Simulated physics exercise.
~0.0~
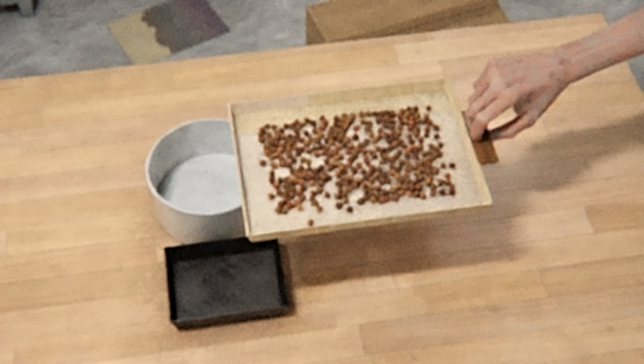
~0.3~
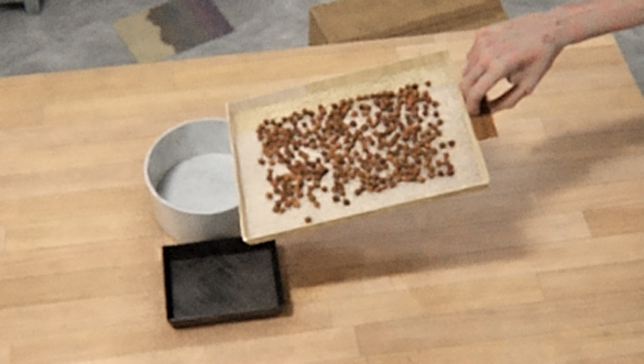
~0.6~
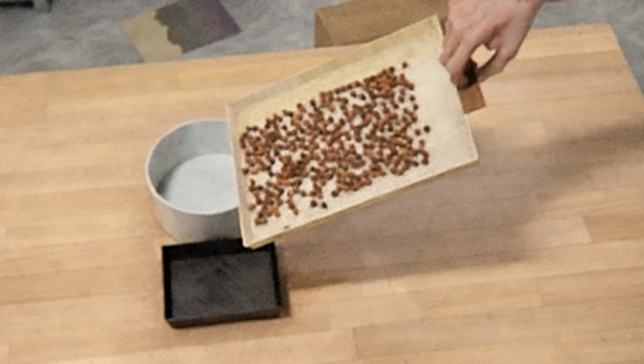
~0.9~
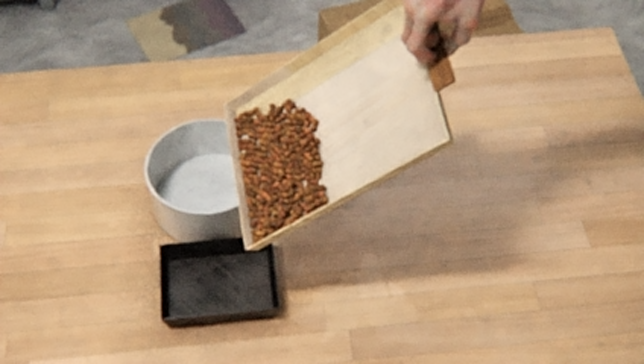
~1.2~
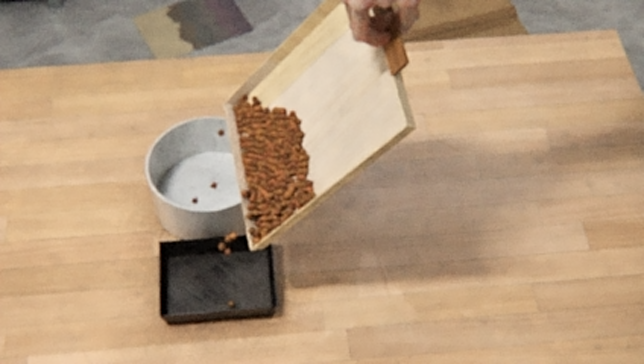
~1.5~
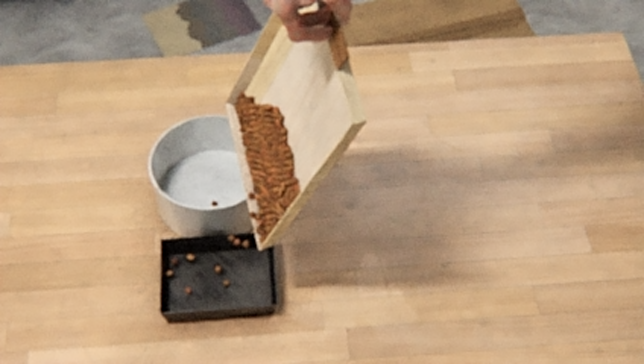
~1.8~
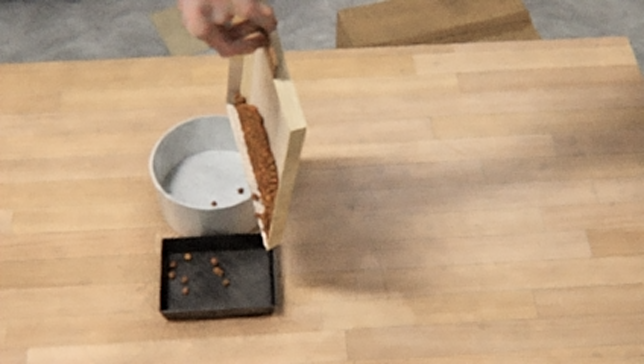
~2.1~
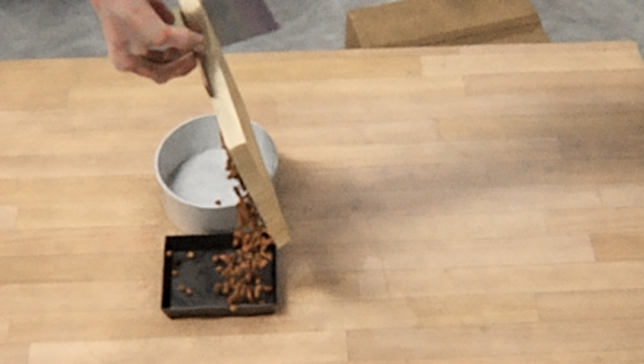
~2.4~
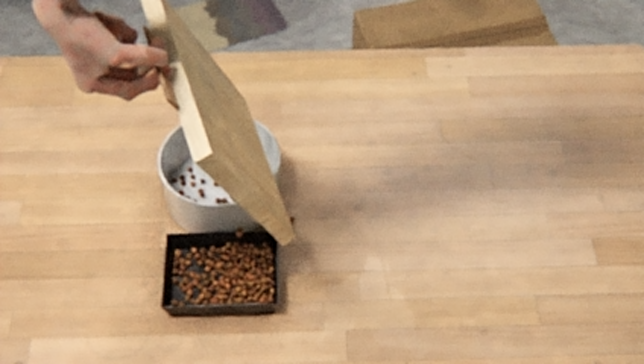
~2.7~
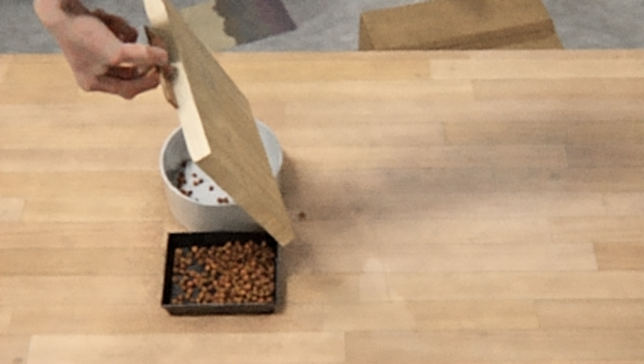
To begin with, a hand grips the right end of a pale, shallow tray scattered with small brown pieces, holding it above a wooden table where a white pot and a black tin stand. The hand lifts that end and swings it leftward, and the pieces slide into a pile along the tray's lower left side. A few drop into both containers as the tray steepens. Once it tips past upright, the pile pours down, mostly into the black tin. Finally, the tray is held still, with the tin well filled and a smaller scattering in the pot.
